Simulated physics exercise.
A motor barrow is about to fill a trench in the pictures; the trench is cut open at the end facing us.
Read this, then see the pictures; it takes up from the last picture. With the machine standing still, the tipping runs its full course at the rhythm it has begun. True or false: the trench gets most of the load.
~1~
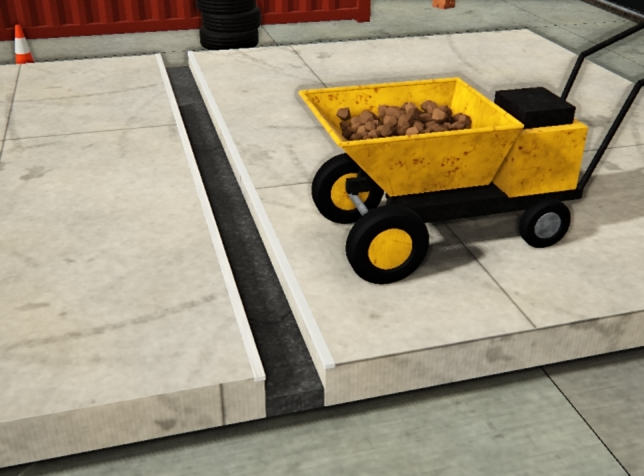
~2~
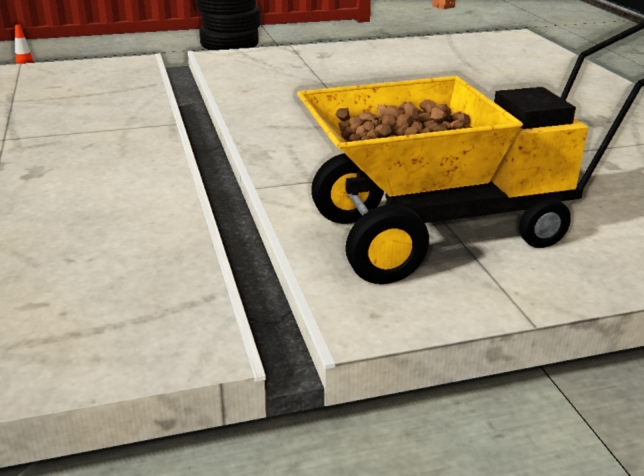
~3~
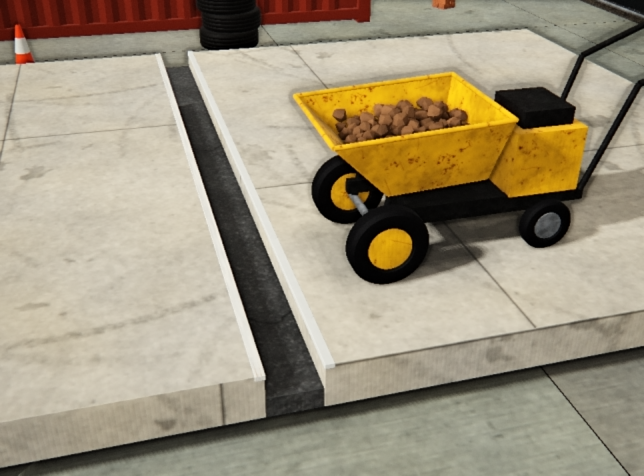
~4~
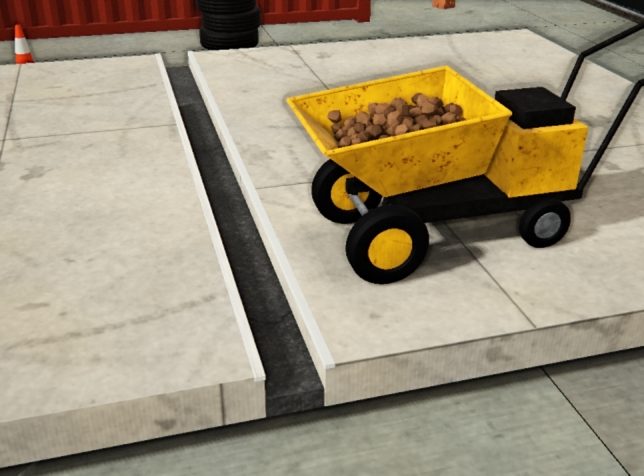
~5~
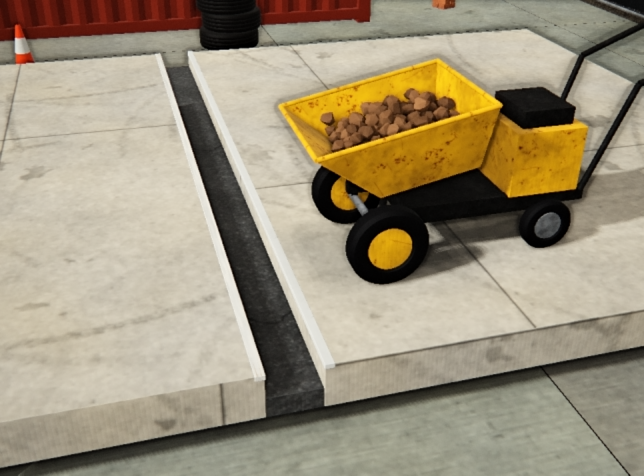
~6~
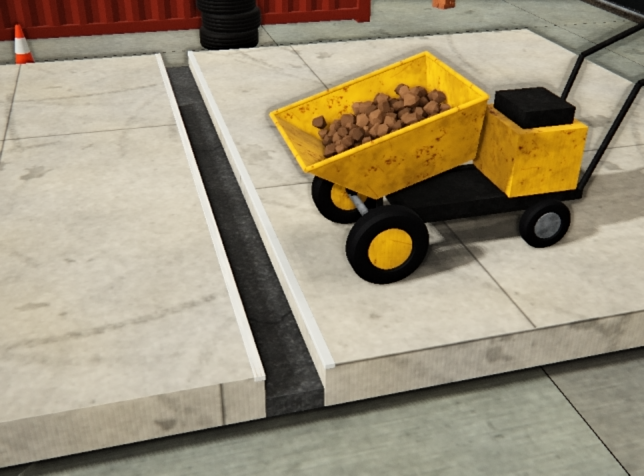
False.
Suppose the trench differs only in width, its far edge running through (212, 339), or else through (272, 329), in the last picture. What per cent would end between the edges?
In order, some 70 and some 0 percent.
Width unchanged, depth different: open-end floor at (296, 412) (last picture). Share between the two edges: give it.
Around 50 per cent.
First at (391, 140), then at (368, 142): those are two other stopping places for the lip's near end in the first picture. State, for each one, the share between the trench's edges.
60 and 60 percent, in that order.
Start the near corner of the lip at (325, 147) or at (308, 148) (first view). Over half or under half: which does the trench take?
A minority; a minority.
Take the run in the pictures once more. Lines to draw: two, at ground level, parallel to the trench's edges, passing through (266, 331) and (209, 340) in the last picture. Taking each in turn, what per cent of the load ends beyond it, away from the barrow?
60 % and 30 %, in that order.
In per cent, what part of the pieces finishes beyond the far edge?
My estimate is around 45 percent.
Just after the last frame, skip tipped steeply; every one in the skip.
A moment on, skip tipped right over; roughly two thirds in the skip; about a tenth in or heaped over the trench; roughly a quarter beyond it.
Further on, skip tipped right over; roughly a quarter in the skip; roughly a quarter in or heaped over the trench; roughly half beyond it.
When it is over, skip tipped right over; roughly a quarter in the skip; roughly a quarter in or heaped over the trench; roughly half beyond it.
